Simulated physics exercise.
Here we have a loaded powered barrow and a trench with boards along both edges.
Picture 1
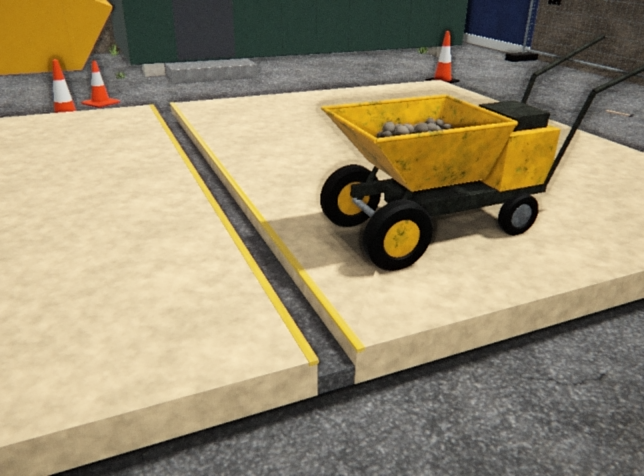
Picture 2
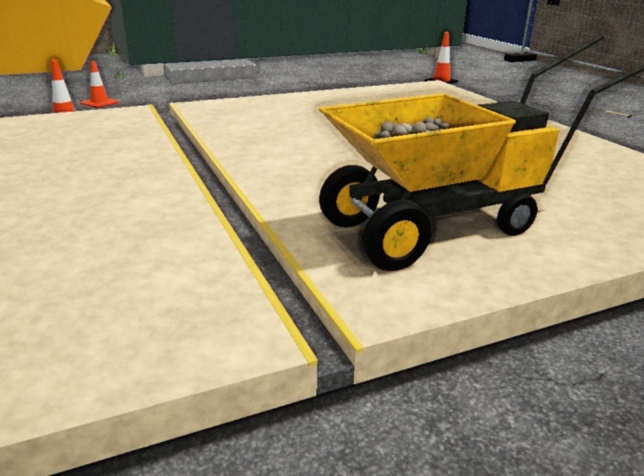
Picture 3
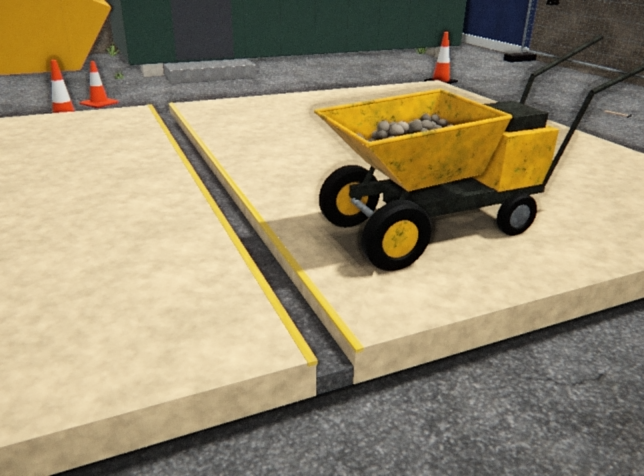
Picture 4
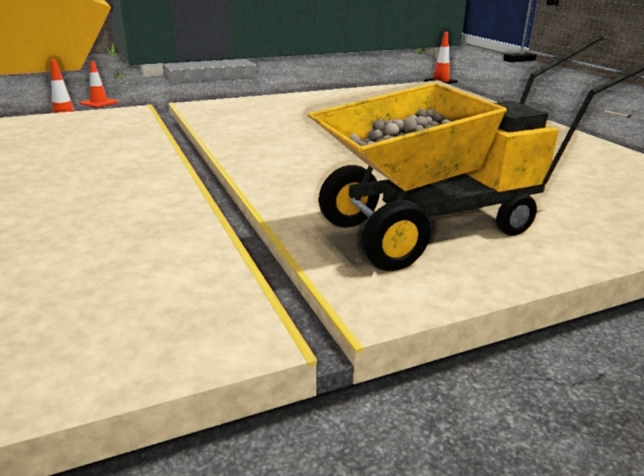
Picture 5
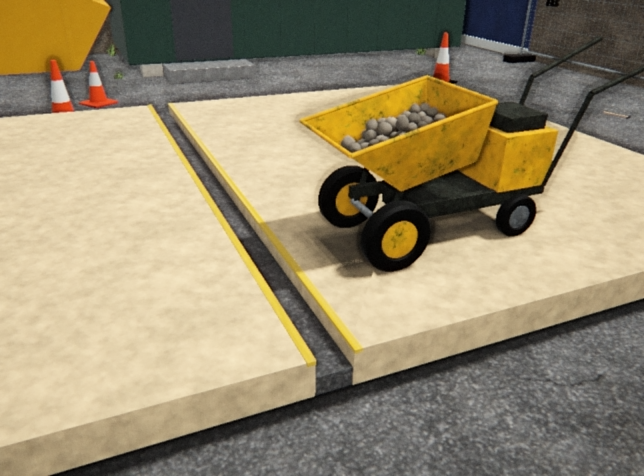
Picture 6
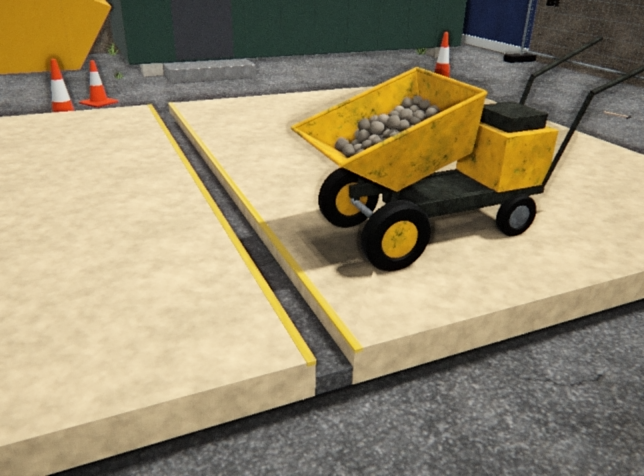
The footage shows a yellow powered barrow loaded with grey pebbles, standing on pale boards beside a narrow trench with yellow edges. Its skip starts level, then tilts gradually forward to the left while the wheels stay still.
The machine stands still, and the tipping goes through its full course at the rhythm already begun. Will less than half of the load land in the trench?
Yes: The amount in the trench falls below half.
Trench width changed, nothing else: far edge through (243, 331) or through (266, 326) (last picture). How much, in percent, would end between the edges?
For the first it's 90 per cent, for the second 60 per cent.
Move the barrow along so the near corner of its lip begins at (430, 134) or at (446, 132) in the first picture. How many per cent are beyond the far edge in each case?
10 % and 10 %, in that order.
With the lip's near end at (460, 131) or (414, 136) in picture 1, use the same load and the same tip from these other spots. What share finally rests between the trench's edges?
First spot: Roughly 30 percent; second spot: Roughly 50 percent.
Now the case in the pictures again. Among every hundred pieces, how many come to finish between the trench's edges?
It comes to around 35 per cent of the load.
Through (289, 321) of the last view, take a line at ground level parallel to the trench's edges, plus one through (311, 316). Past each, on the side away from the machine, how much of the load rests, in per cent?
Roughly 60 per cent, and 90 per cent.
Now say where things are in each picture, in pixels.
In the first picture, lip of the skip at (376, 141), level; top of the load at (429, 137), river pebbles; first edge of the trench at (332, 310); far edge at (288, 321), the trench under half as wide as the skip, and about half as deep as wide.
In the second picture, lip of the skip at (374, 142), level; top of the load at (427, 137).
In the third picture, lip of the skip at (368, 145), tipped barely; top of the load at (433, 136).
In the fourth picture, lip of the skip at (361, 149), tipped a little; top of the load at (433, 127).
In the fifth picture, lip of the skip at (351, 156), tipped a little; top of the load at (426, 123).
In the sixth picture, lip of the skip at (341, 165), tipped clearly; top of the load at (432, 114); first edge of the trench at (330, 310); far edge at (286, 321).
Soon after the last picture, skip tipped steeply; all in the skip.
A little later, skip tipped right over; about two thirds in the skip; a small part in or heaped over the trench; about a quarter beyond it.
Later still, skip tipped right over; a small part in the skip; about a quarter in or heaped over the trench; about two thirds beyond it.
By the end, skip tipped right over; a stray few in the skip; about a third in or heaped over the trench; about two thirds beyond it.
